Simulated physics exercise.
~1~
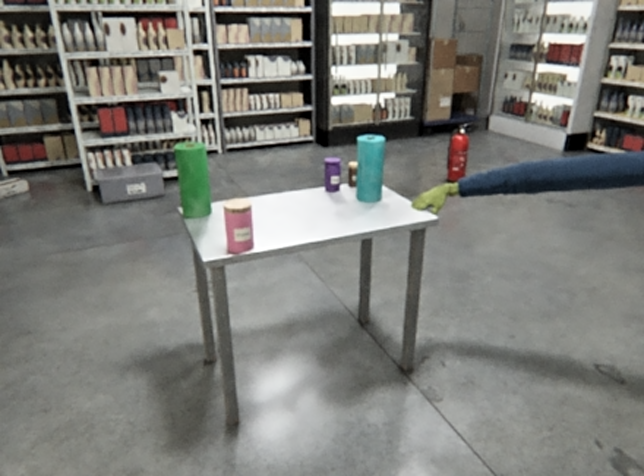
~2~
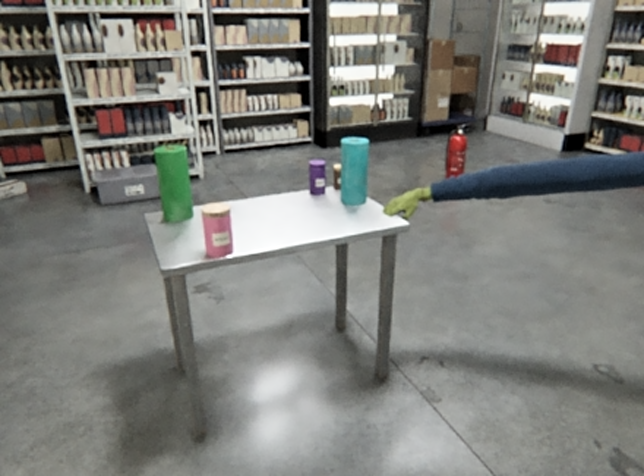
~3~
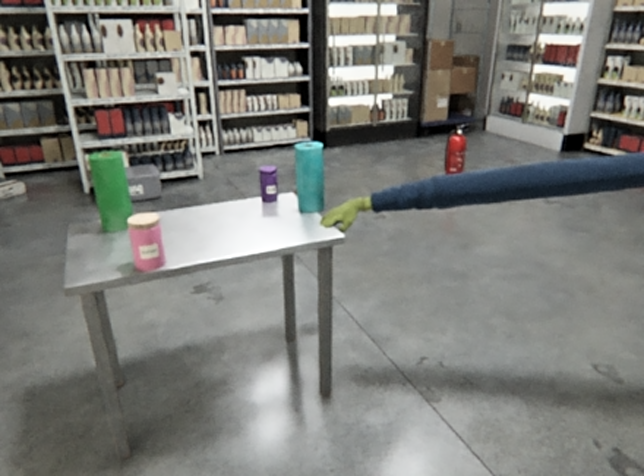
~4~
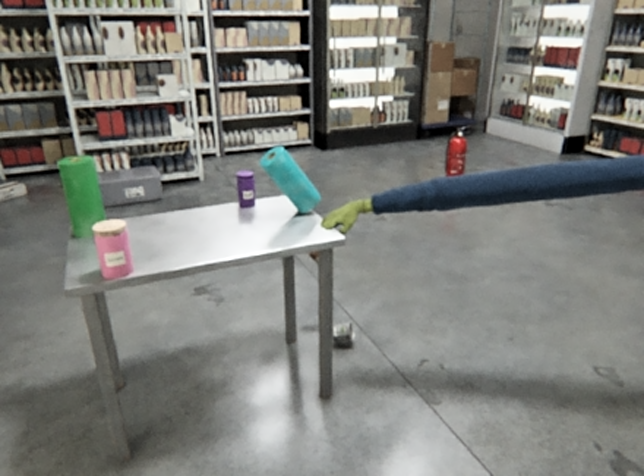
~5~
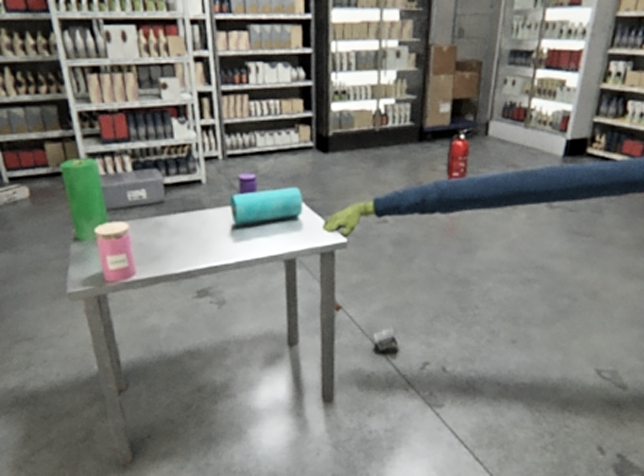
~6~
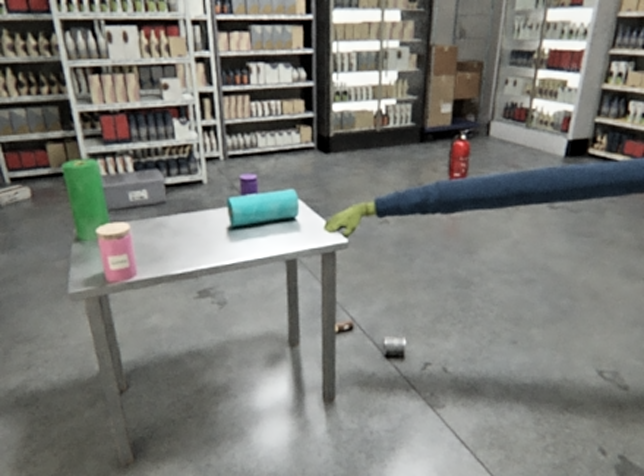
A gloved hand shoved a light table to the left until it stopped, and the turquoise roll toppled onto its side on top while two small containers dropped to the floor, leaving the pink jar, purple jar and green roll standing.
